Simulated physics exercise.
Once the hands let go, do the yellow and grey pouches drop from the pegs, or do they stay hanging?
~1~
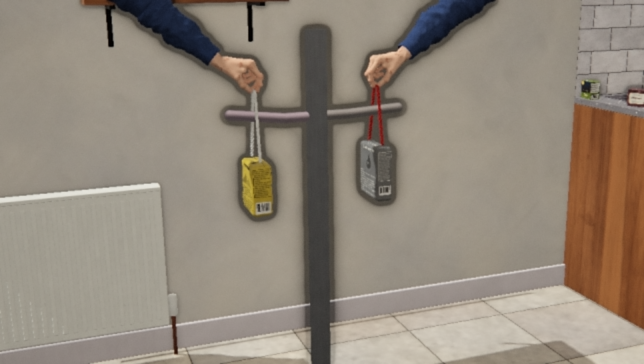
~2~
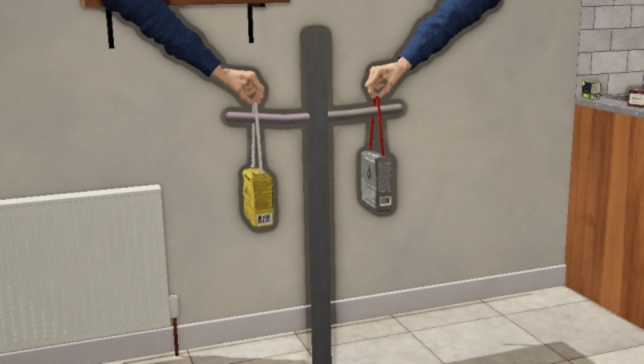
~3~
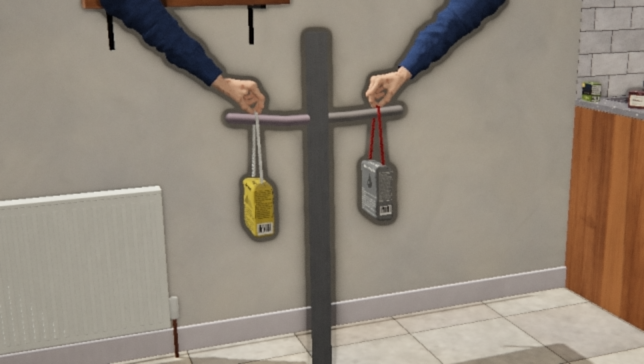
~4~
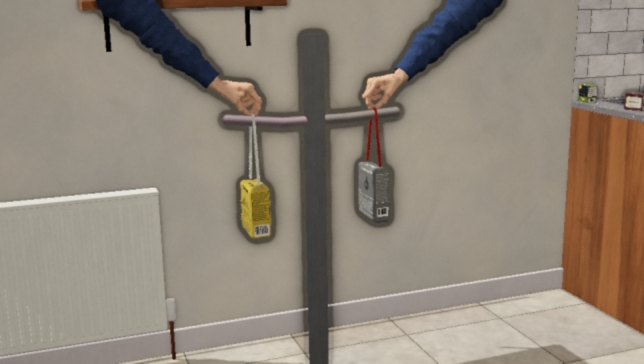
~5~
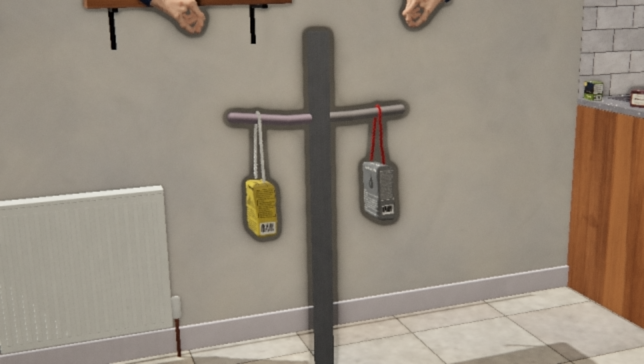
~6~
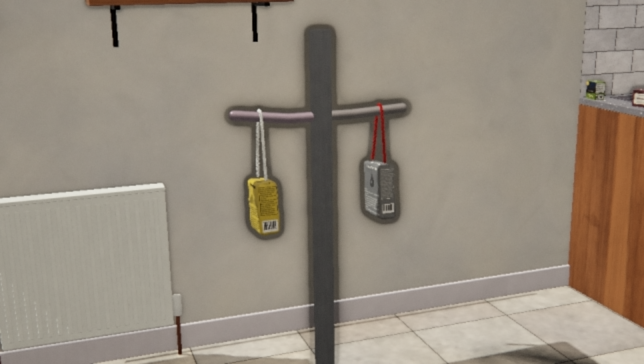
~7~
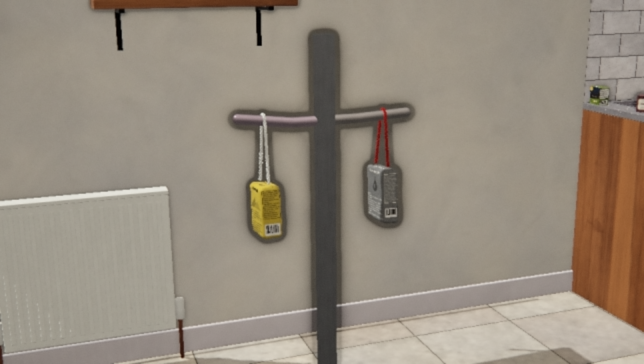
Both pouches stay hanging, the yellow one on the left peg and the grey one on the right peg.
The video shows two hands lowering a yellow pouch and a grey pouch by their cord loops onto the side pegs of a dark post. The hands let go and draw back out of view, and both pouches stay hanging upright.
